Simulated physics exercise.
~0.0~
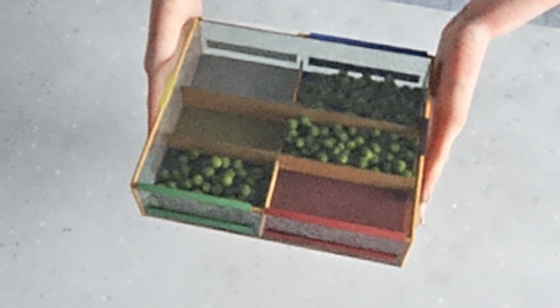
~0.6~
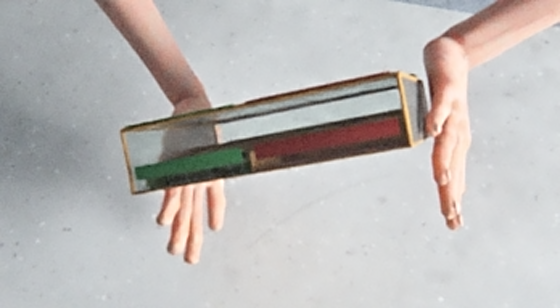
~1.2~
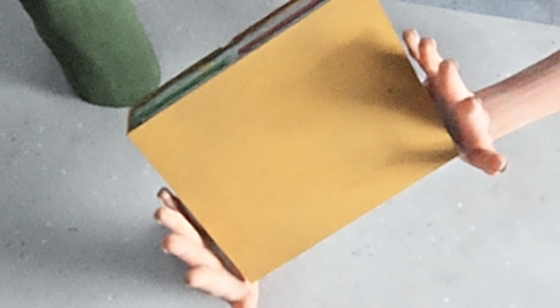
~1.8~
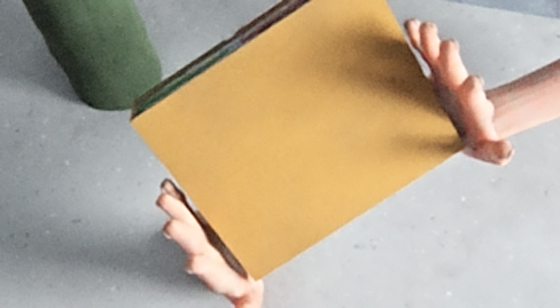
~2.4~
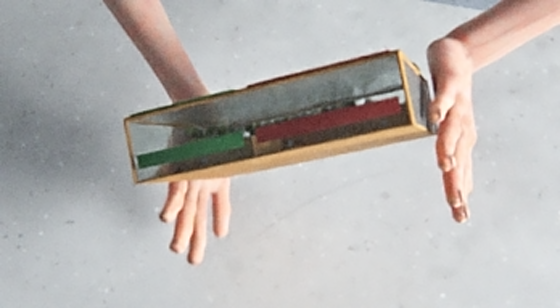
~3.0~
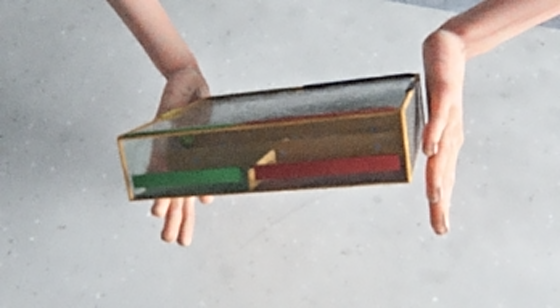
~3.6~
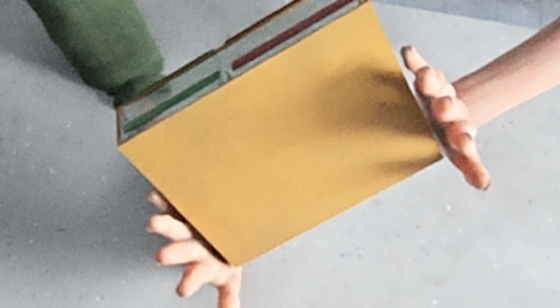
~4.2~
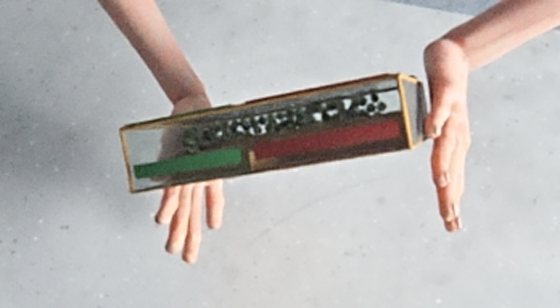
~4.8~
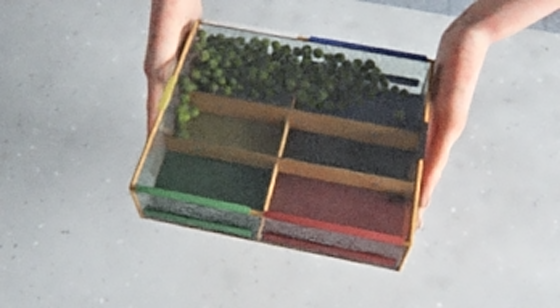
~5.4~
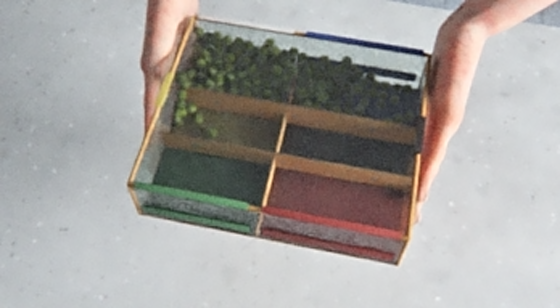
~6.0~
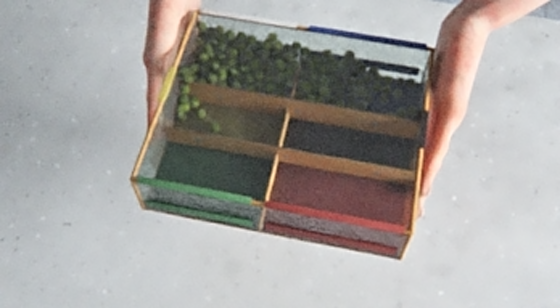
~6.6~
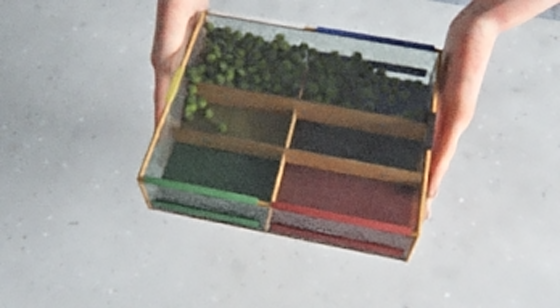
Two hands tip a divided box back and forth, leaving the olives along its far side.
